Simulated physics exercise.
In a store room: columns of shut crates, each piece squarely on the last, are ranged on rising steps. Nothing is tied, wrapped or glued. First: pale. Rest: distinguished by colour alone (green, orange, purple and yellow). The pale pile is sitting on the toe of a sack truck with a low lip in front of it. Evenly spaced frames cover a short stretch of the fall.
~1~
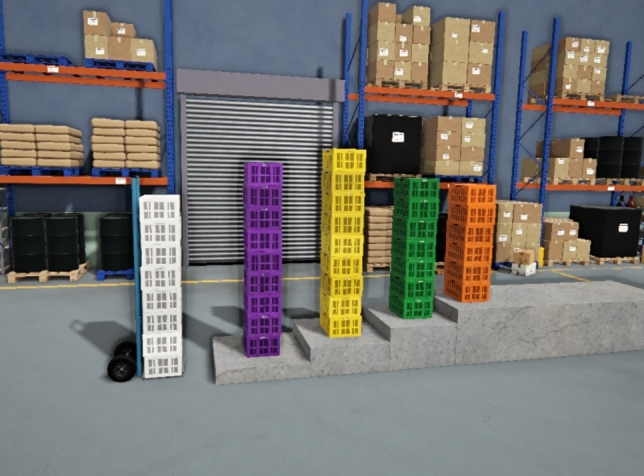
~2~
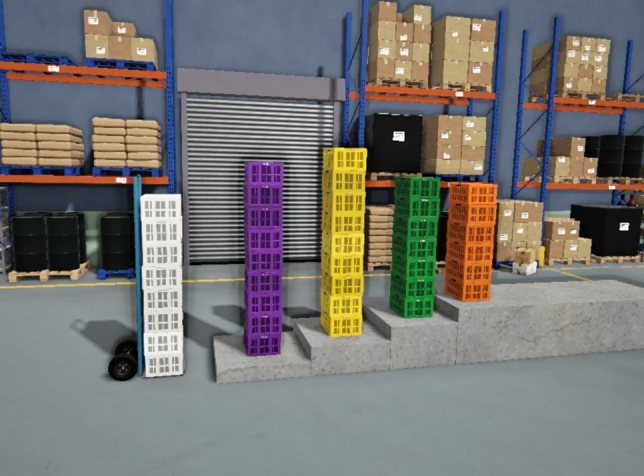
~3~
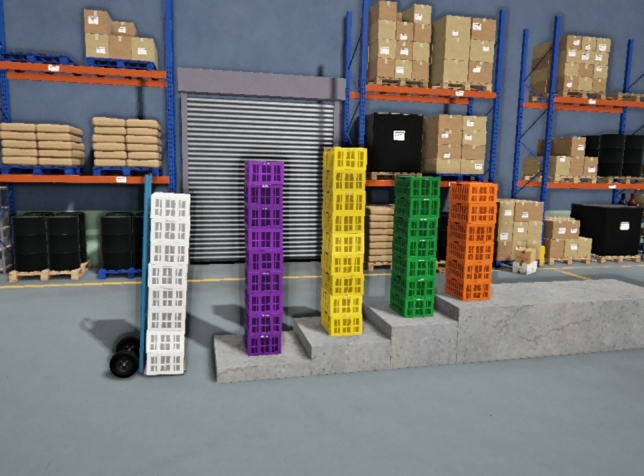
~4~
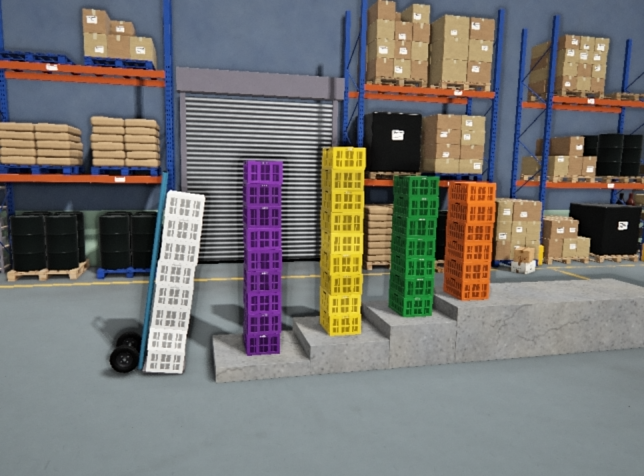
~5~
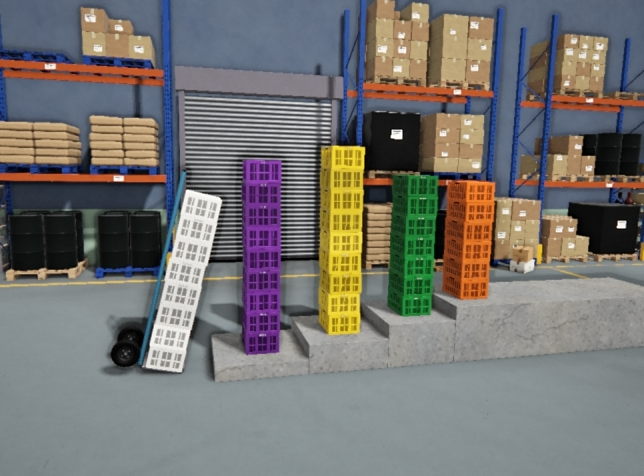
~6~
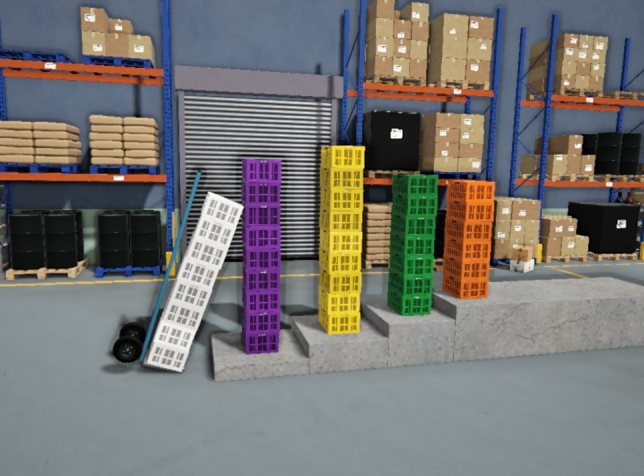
A tall stack of white crates on a hand truck stood upright at first, then leaned steadily to the right toward the purple stack, while the colored stacks on the concrete steps stayed put.
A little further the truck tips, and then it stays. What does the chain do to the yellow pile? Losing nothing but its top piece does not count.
It knocks it over.
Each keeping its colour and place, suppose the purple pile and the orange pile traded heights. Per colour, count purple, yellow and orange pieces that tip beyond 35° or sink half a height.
Purple 5, yellow 8, orange 9.
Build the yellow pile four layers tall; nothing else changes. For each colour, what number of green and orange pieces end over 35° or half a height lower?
Green 4, orange 5.
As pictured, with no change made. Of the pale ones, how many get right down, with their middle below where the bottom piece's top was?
Total: 1.
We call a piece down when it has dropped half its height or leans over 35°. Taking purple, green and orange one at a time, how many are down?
Purple: 8; green: 4; orange: 5.
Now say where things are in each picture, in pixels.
In the first frame (places mark the middle of the side facing us), truck frame (135, 219) level; top yellow crate (350, 160); top orange crate (482, 195); the rest undisturbed.
Truck frame (136, 218) level; top yellow crate (350, 159), in the second frame.
Truck frame (146, 215) rocked barely, top of the pale pile leaning barely; top yellow crate (351, 159); the rest undisturbed, in the third frame.
Truck frame (160, 213) rocked a little, top of the pale pile leaning a little; top yellow crate (349, 158); the rest undisturbed, in the fourth frame.
Truck frame (175, 211) rocked a little, top of the pale pile leaning a little; top yellow crate (348, 158); the rest undisturbed, in the fifth frame.
Truck frame (188, 211) rocked clearly, top of the pale pile leaning clearly; top yellow crate (348, 157); top green crate (423, 186); the rest undisturbed, in the sixth frame.
Soon after the last picture, 4 of the pale pile down; none of the 9 yellow crates down (0 of 31 in all colours); top yellow crate unmoved; top purple crate leaning a little.
A little later, 8 of the pale pile down; none of the 9 yellow crates down (8 of 31 in all colours); top yellow crate leaning a little; top purple crate leaning clearly, about its own height lower.
Later still, 7 of the pale pile down; 8 of the 9 yellow crates down (16 of 31 in all colours); top yellow crate leaning steeply, some two heights lower; top purple crate leaning well over, some three heights lower.
After that, 7 of the pale pile down; 8 of the 9 yellow crates down (25 of 31 in all colours); top yellow crate leaning well over, some four heights lower; top orange crate upside down.
At rest, 7 of the pale pile down; 8 of the 9 yellow crates down (25 of 31 in all colours); top yellow crate leaning well over, some five heights lower; top orange crate upside down. As the last picture would show them, middles, top yellow crate near (506, 257).
